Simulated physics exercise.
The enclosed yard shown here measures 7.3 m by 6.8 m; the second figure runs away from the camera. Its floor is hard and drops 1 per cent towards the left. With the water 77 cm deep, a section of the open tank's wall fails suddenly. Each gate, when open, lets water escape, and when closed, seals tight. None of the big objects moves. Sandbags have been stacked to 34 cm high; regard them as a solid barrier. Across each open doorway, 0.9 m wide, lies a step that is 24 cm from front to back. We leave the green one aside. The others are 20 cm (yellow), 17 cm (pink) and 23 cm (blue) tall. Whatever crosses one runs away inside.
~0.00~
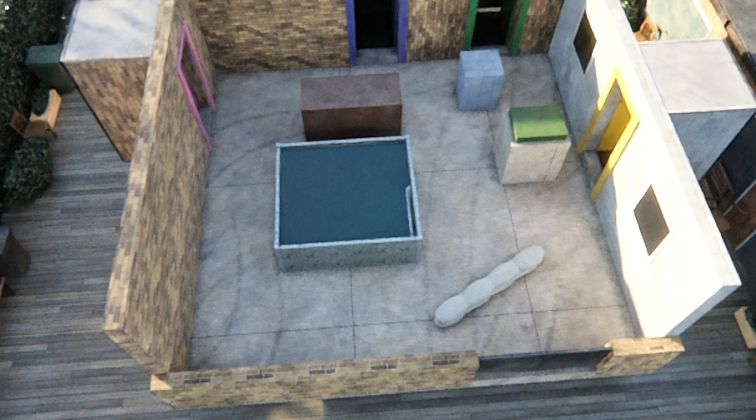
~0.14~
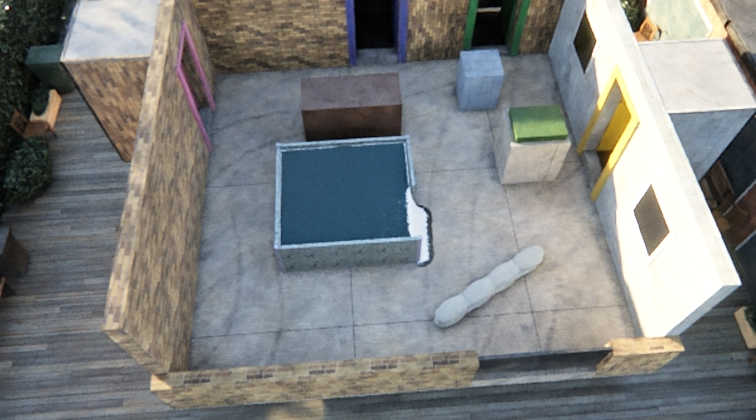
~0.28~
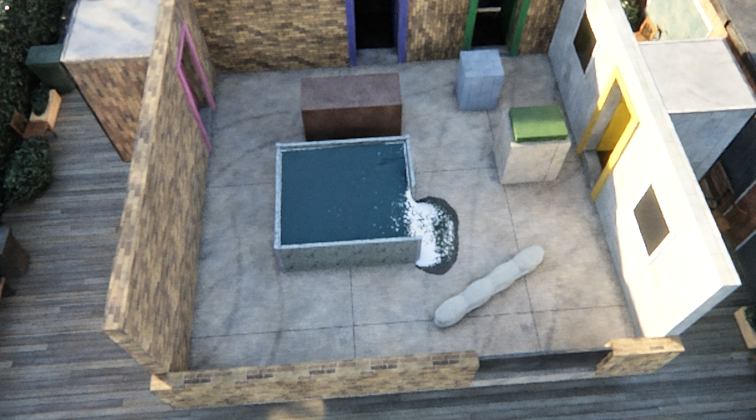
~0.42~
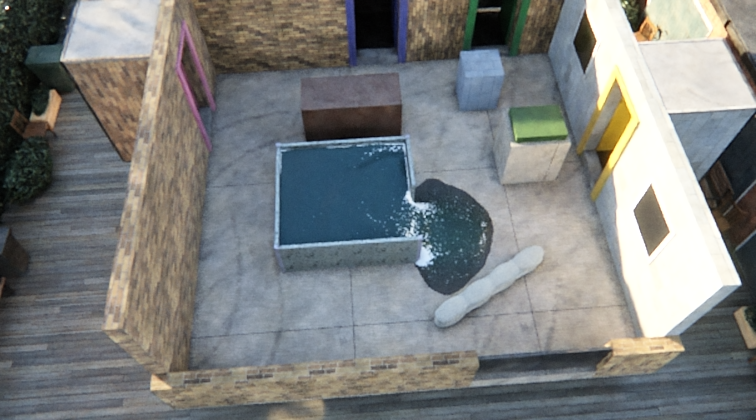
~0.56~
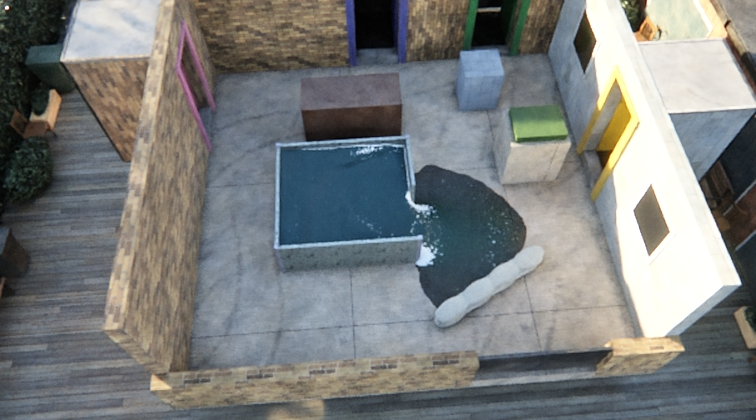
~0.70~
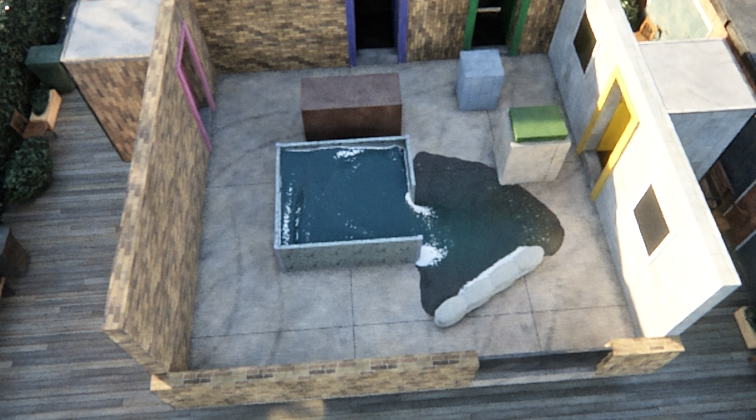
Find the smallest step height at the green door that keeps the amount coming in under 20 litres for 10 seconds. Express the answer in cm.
The smallest height is roughly 14.5 cm.
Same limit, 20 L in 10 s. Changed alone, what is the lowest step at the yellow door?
Yellow door - some 33 centimetres.
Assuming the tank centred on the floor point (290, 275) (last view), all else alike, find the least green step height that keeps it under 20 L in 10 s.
8.5 cm or thereabouts.
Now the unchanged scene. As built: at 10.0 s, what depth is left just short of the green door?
Depth: Near 9.0 cm.
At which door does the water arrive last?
The pink door.
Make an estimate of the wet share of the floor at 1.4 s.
About 20 per cent.
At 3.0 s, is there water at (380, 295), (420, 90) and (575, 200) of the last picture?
In the order asked: Soaked, soaked, soaked.
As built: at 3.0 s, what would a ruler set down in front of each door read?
At the green door the depth is 1 cm, at yellow 31 cm, at pink 0 cm and at blue 0 cm.
After 1.4 s water covers 20 % of the floor, deepest (42 cm) near (487, 272); it has not reached the green door.
After 3.0 s water covers 45 % of the floor, deepest (34 cm) near (590, 202); it has not reached the green door.
After 10.0 s water covers 95 % of the floor, deepest (16 cm) near (208, 166); 9 cm at the green door, 71 litres in over its 10 cm step.
At the green door as built, the water arrived by 3.1 s and peaked near 17 cm at 4.0 s.
With a step of 12.5 cm, 36 litres would have come in within the 10 s; with 17 cm, 8 litres. So under 20 litres takes about 14.5 cm.
